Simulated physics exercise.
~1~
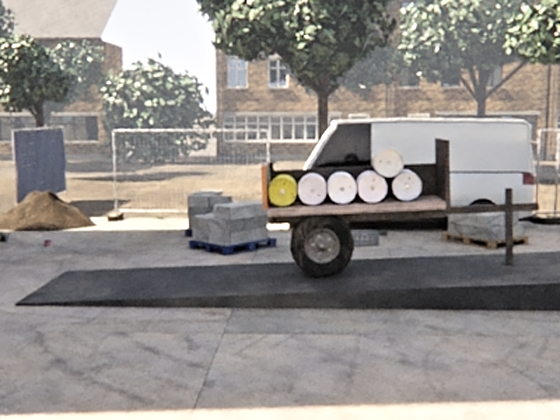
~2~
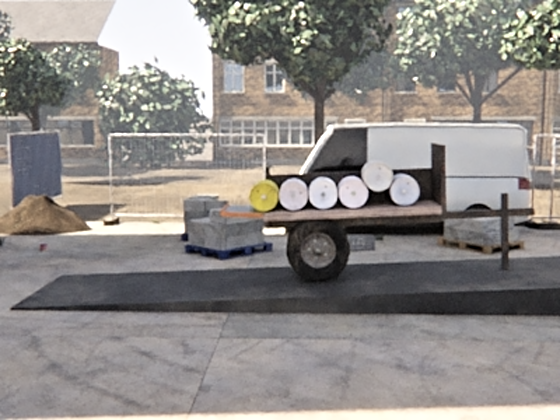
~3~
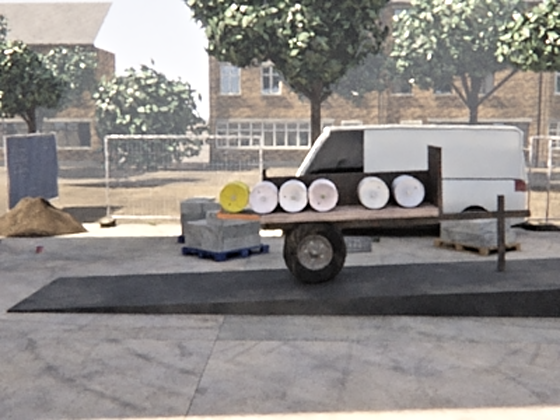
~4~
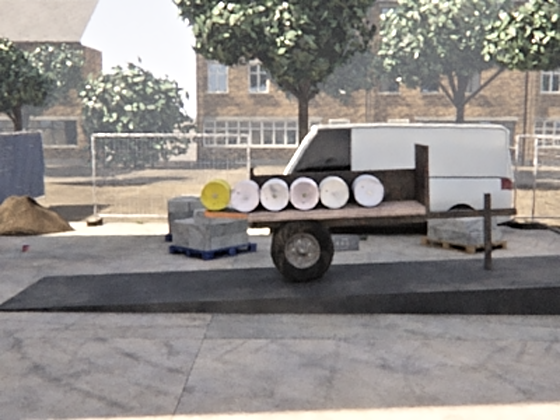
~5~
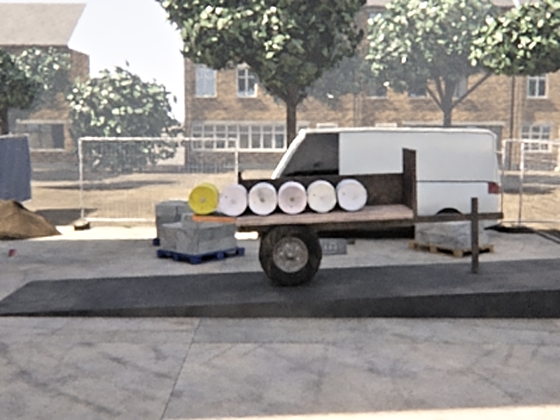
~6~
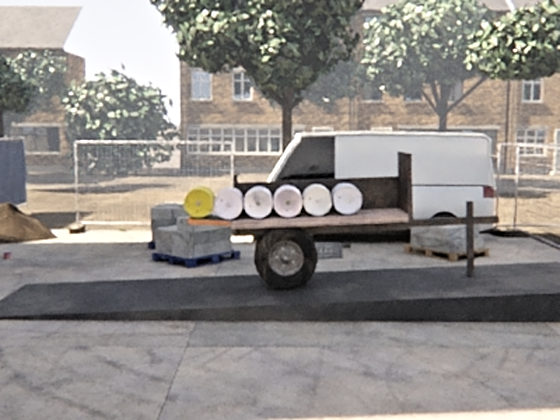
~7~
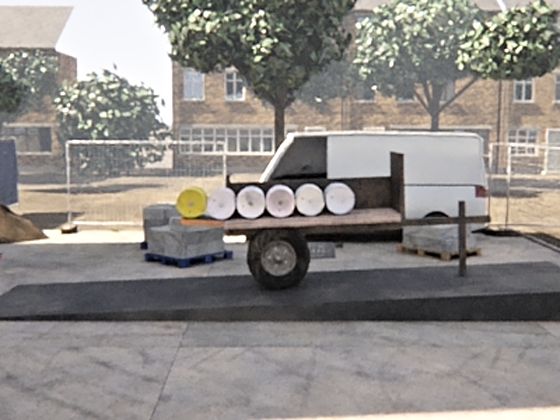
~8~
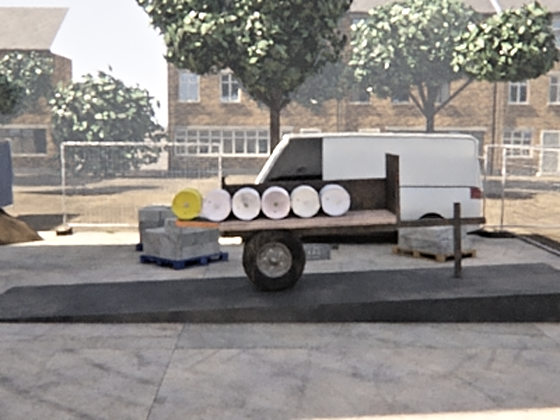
On a sloping trailer, the tailgate drops and the yellow keg rolls left onto it, stopping there.
